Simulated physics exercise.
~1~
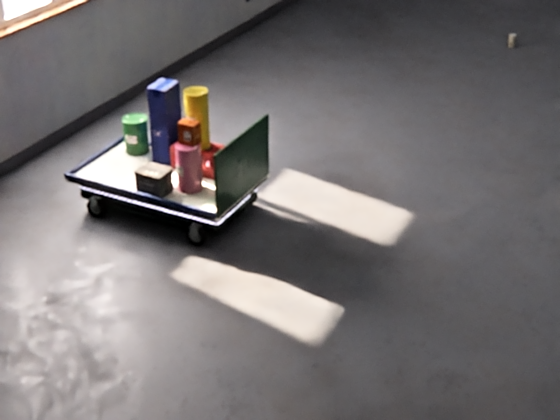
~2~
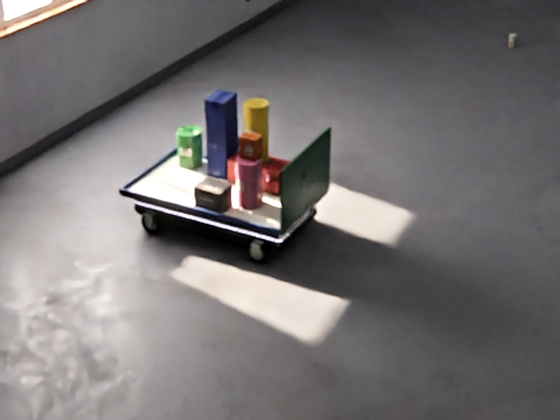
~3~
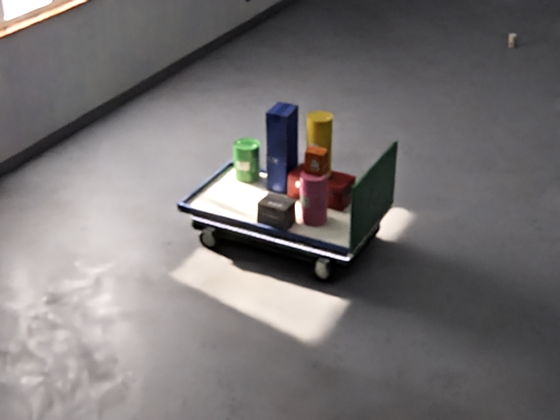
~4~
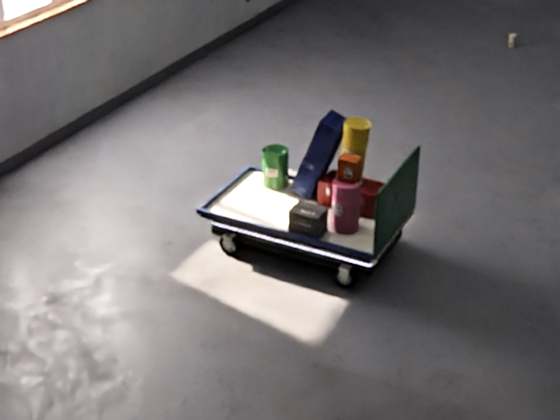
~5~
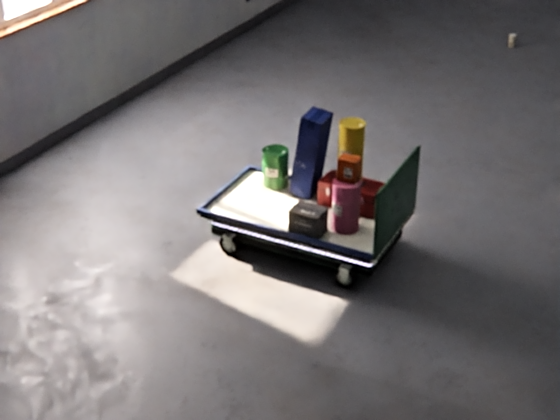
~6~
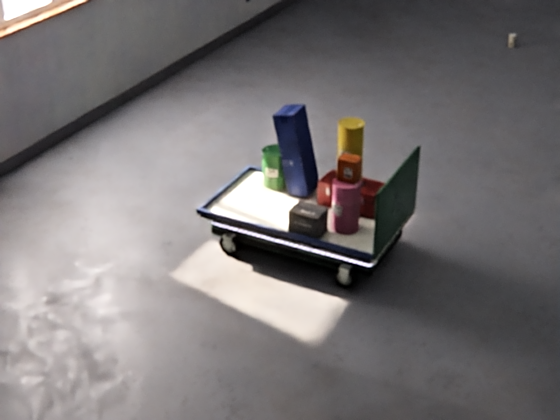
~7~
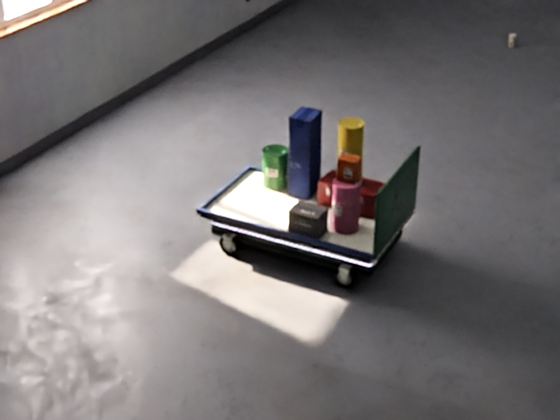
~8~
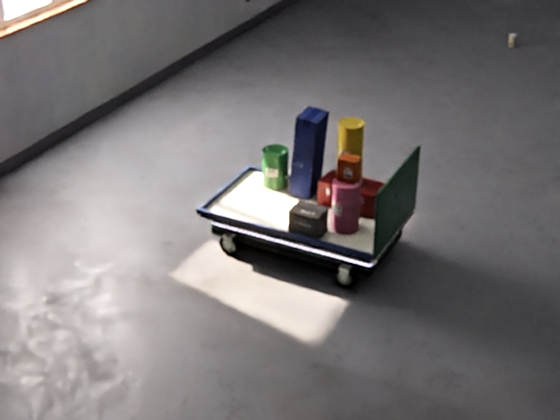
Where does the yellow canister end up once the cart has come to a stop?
The yellow canister is still aboard the cart, standing upright on the deck behind the small orange box.
